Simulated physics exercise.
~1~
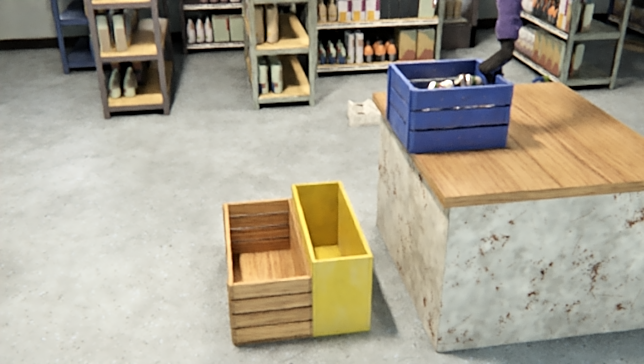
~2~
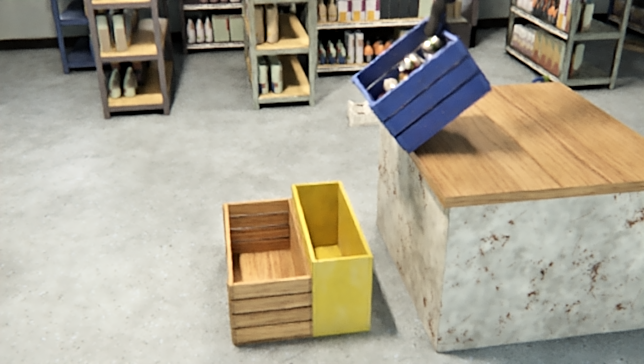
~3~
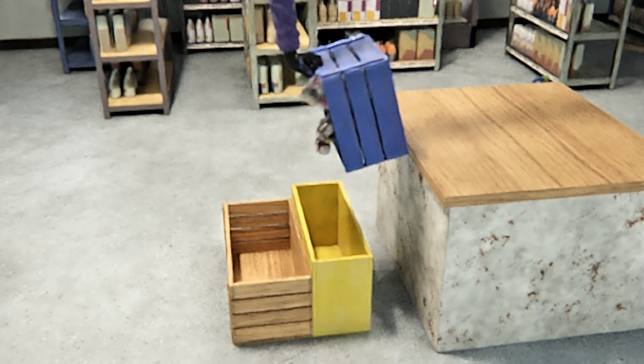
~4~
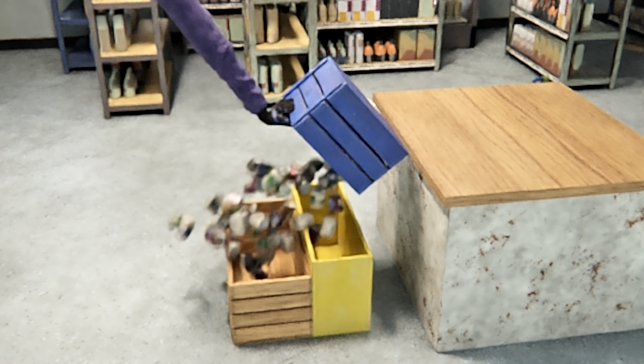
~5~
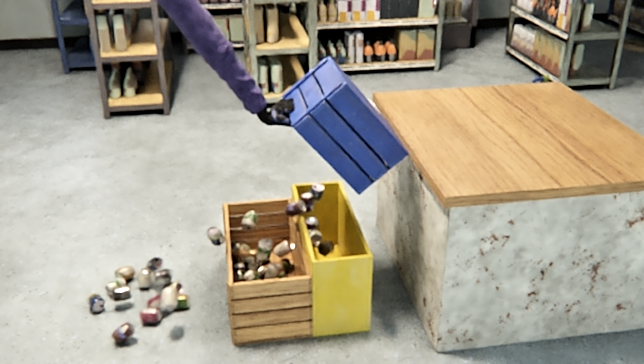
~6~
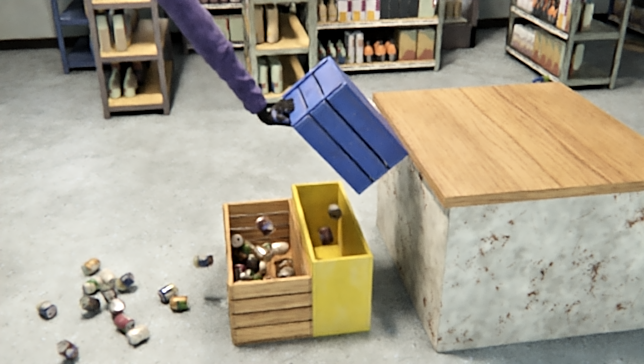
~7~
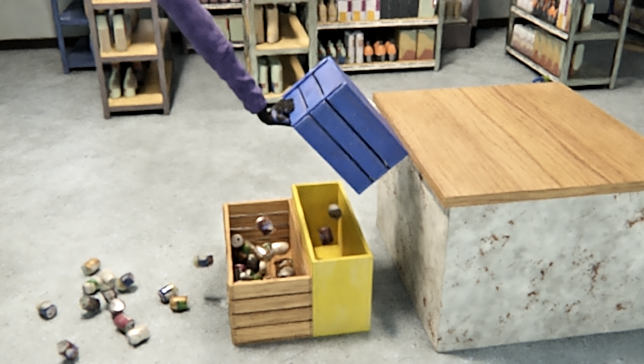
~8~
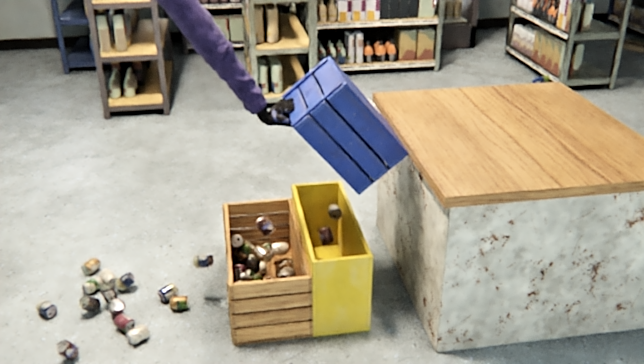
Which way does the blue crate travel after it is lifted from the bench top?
The blue crate moves to the left, away from its starting place on the bench.
